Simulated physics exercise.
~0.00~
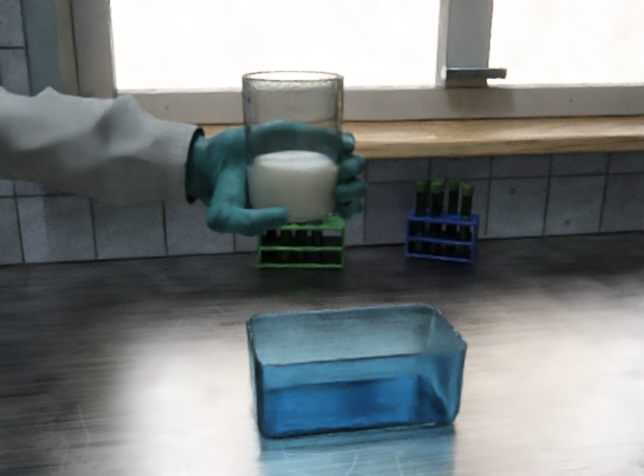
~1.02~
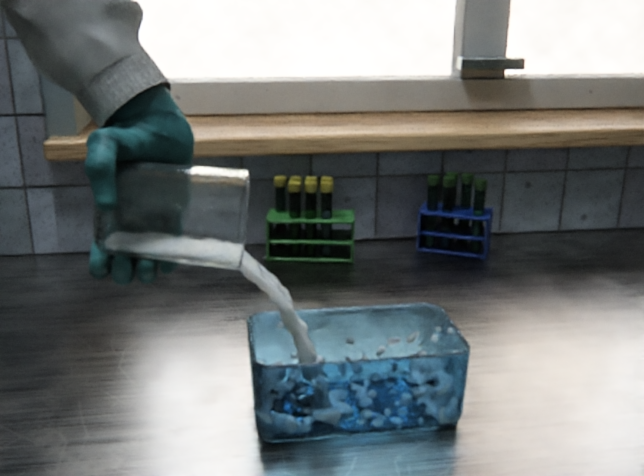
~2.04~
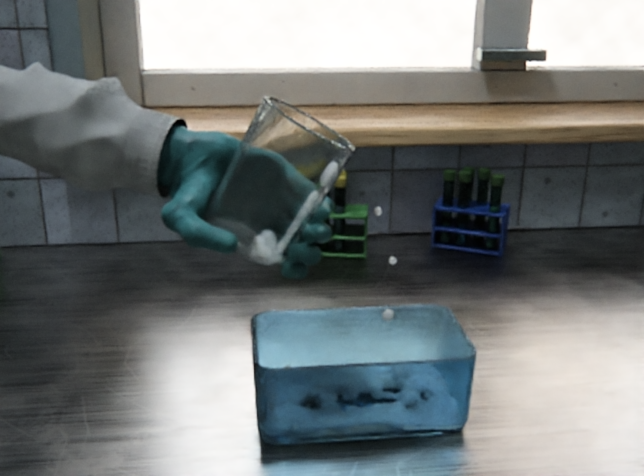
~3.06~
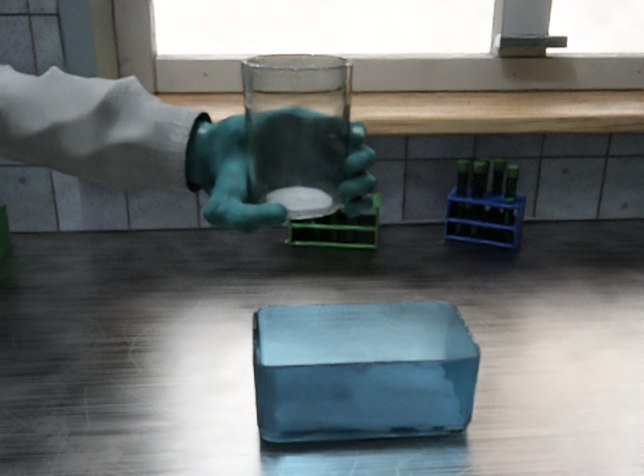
A green-gloved hand tipped a clear tumbler of milk over a blue, see-through food box on a metal counter, sending a white stream inside, then turned it back upright with just a little white left at the bottom.
